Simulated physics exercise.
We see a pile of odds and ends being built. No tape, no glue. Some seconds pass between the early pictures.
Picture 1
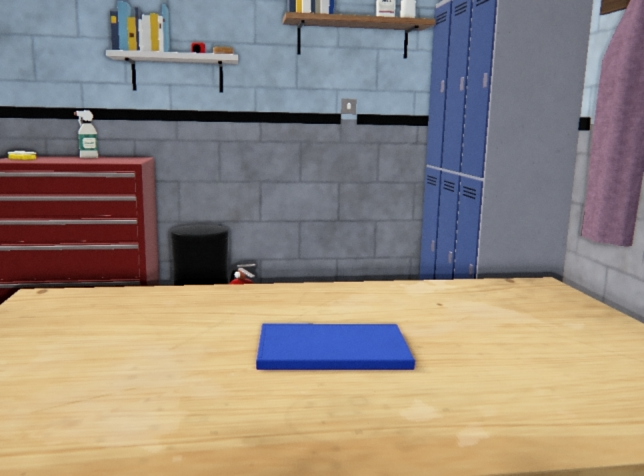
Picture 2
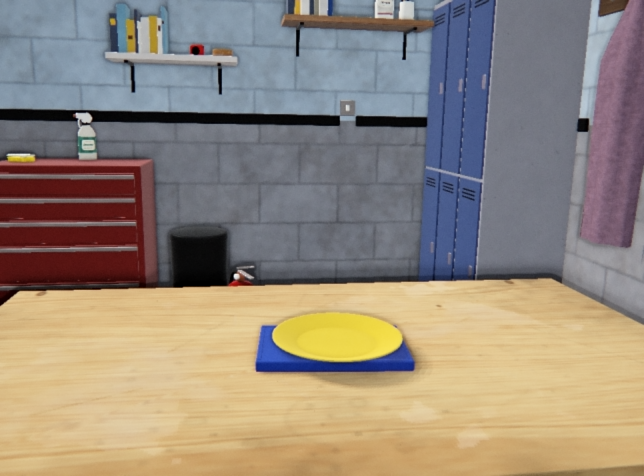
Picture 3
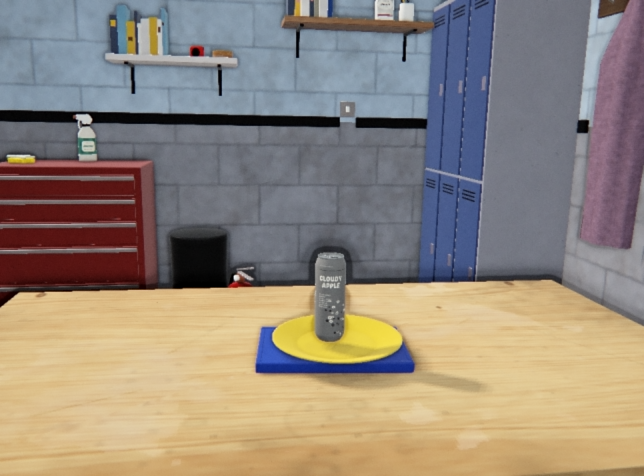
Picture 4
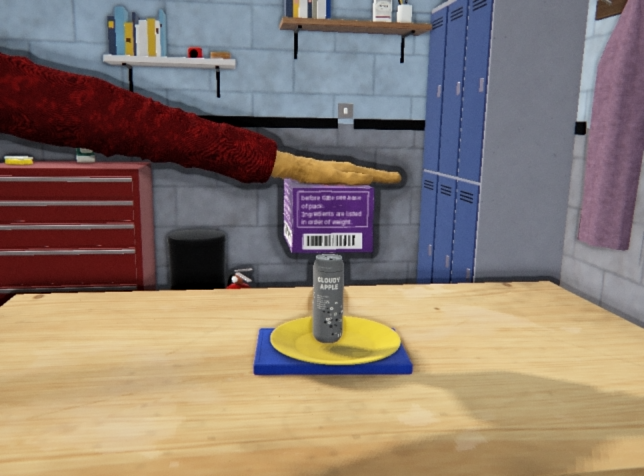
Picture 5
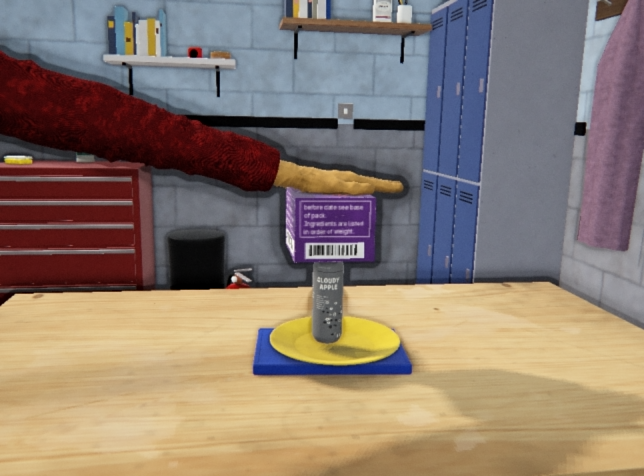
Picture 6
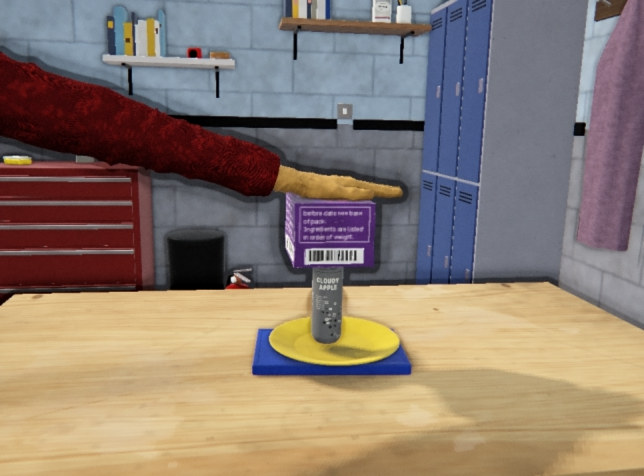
On a wooden table, a hand lowers a purple box onto a can on a yellow plate.
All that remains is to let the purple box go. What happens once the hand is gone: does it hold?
The pile keeps its balance.
Then, 0.30 s after the last picture, nothing has stirred.
Then, 0.70 s after the last picture, purple box resting near (327, 227).
At rest, all 4 in place. Seen from the same camera at the end, purple box near (327, 227). The pile stays up.
